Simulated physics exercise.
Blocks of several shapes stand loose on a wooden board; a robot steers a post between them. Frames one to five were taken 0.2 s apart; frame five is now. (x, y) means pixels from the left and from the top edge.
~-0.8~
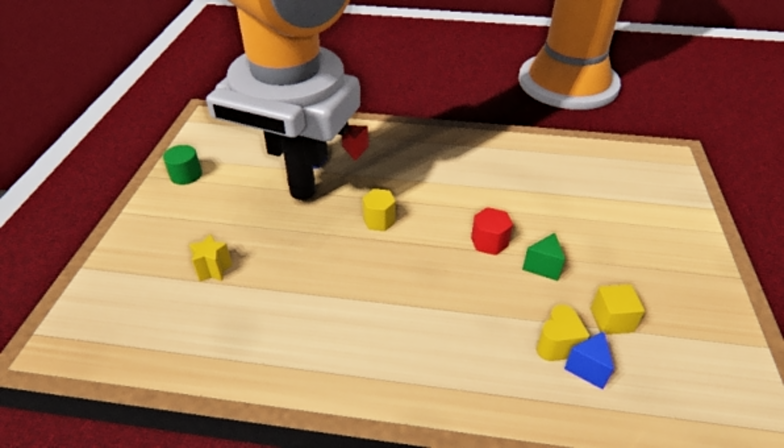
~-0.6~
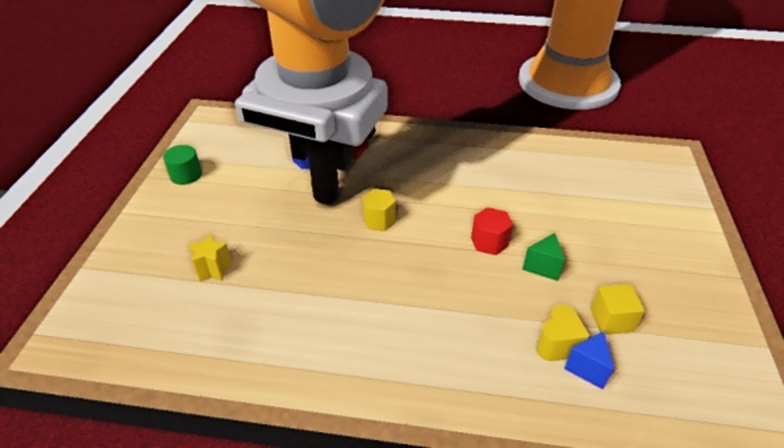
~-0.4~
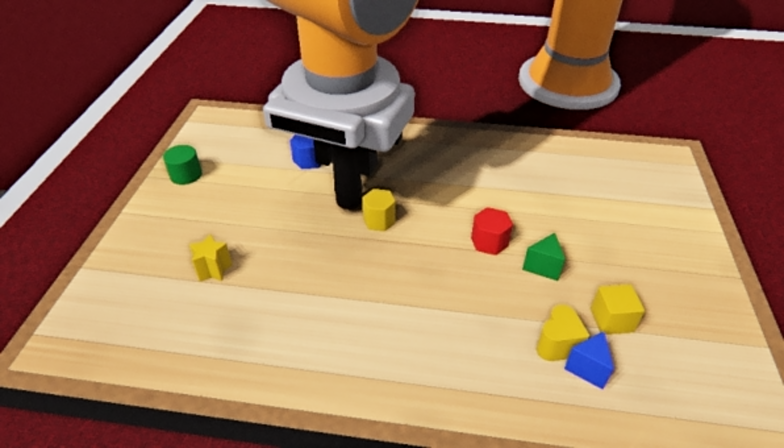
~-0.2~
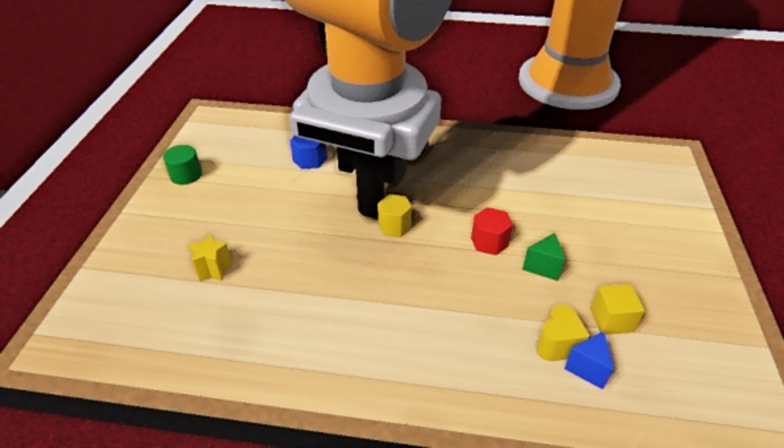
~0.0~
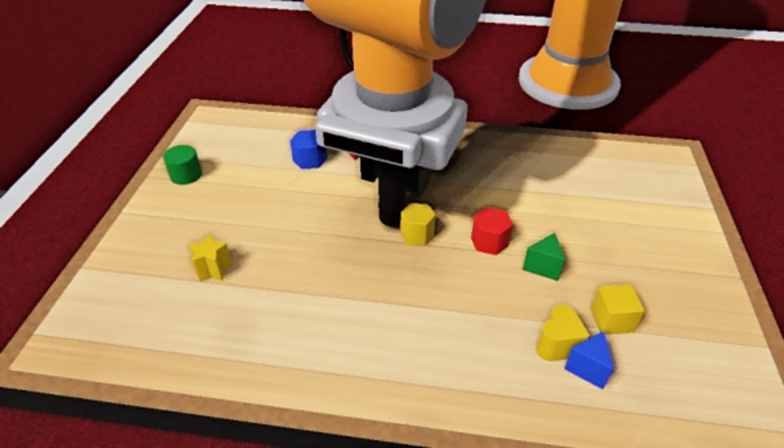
Orange robot arm moving a black post rightward across a wooden board, reaching a yellow hexagonal block and pushing it right.
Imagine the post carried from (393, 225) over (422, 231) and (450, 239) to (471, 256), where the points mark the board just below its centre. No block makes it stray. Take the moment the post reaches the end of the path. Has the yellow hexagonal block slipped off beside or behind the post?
I'd say no.
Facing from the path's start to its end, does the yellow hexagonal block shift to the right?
That would be a yes.
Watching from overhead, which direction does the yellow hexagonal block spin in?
It makes a clockwise turn.
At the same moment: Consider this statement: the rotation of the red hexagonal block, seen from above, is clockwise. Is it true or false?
That is false.
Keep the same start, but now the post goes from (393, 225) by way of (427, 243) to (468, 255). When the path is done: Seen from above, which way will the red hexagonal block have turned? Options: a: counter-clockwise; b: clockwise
I'll go with a - counter-clockwise.
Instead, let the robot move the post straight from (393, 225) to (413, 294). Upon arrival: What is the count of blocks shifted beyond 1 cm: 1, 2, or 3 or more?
There will be one block that moves more than 1 cm.
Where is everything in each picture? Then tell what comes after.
Tip of the post (303, 193), middles of tops, yellow hexagonal block (379, 199), red hexagonal block (494, 220), green triangular block (549, 246), in the first frame.
Post (326, 196), nothing pushed, in the second frame.
Post (349, 202), nothing pushed, in the third frame.
Post (371, 209), yellow hexagonal block (395, 204), in the fourth frame.
Post (393, 218), yellow hexagonal block (418, 213), red hexagonal block (494, 220), green triangular block (549, 246), in the fifth frame.
What follows on the original path. Halfway along, post (437, 227); yellow hexagonal block (462, 227), turned 25° clockwise.
At the end, post (472, 250); yellow hexagonal block (494, 254), turned 30° clockwise; red hexagonal block (500, 221), turned 20° anticlockwise; green triangular block unmoved.
